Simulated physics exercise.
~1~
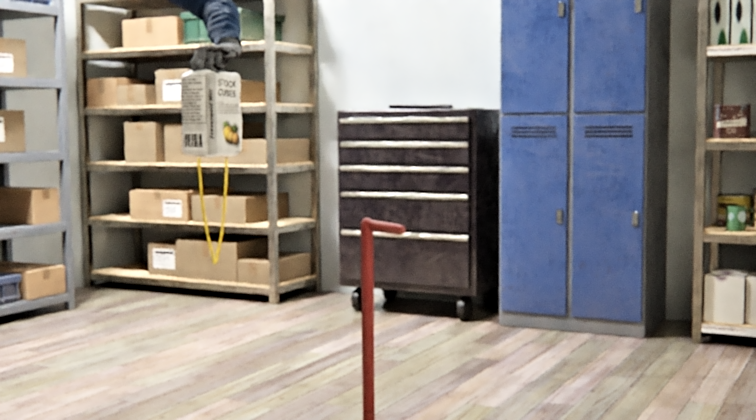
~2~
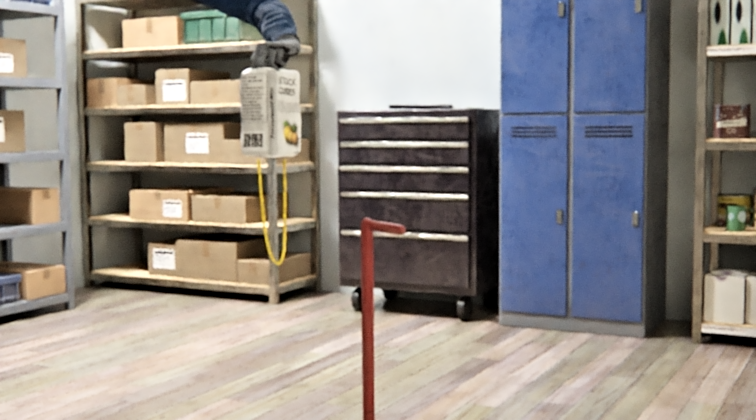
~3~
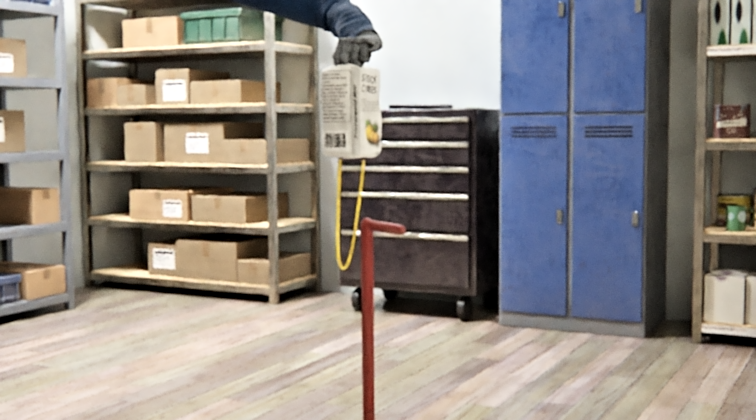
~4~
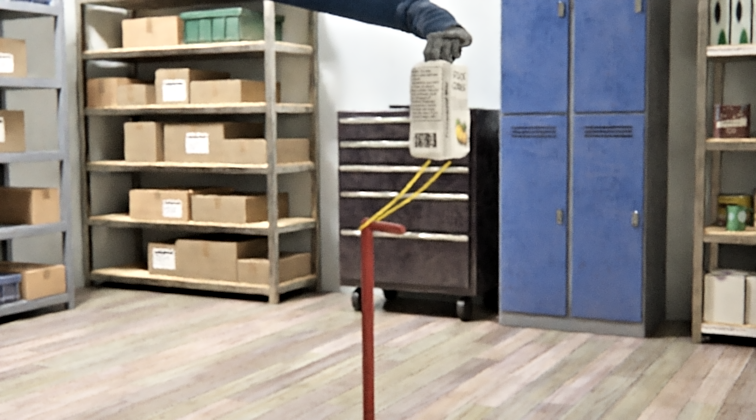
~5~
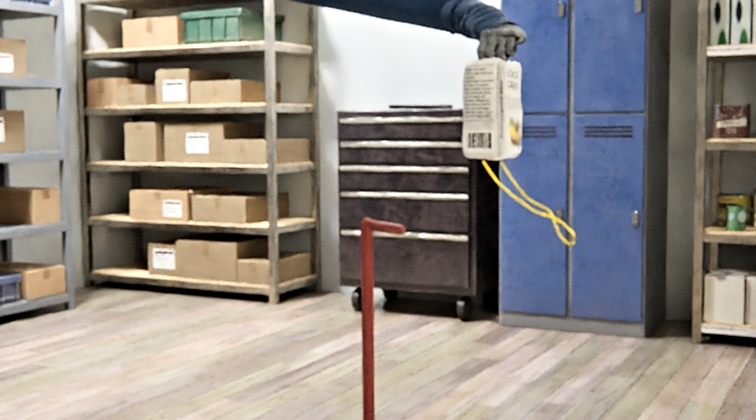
Gloved hand carrying a white sack rightward past a red post, its yellow loop brushing the hook, then swinging clear beyond it.
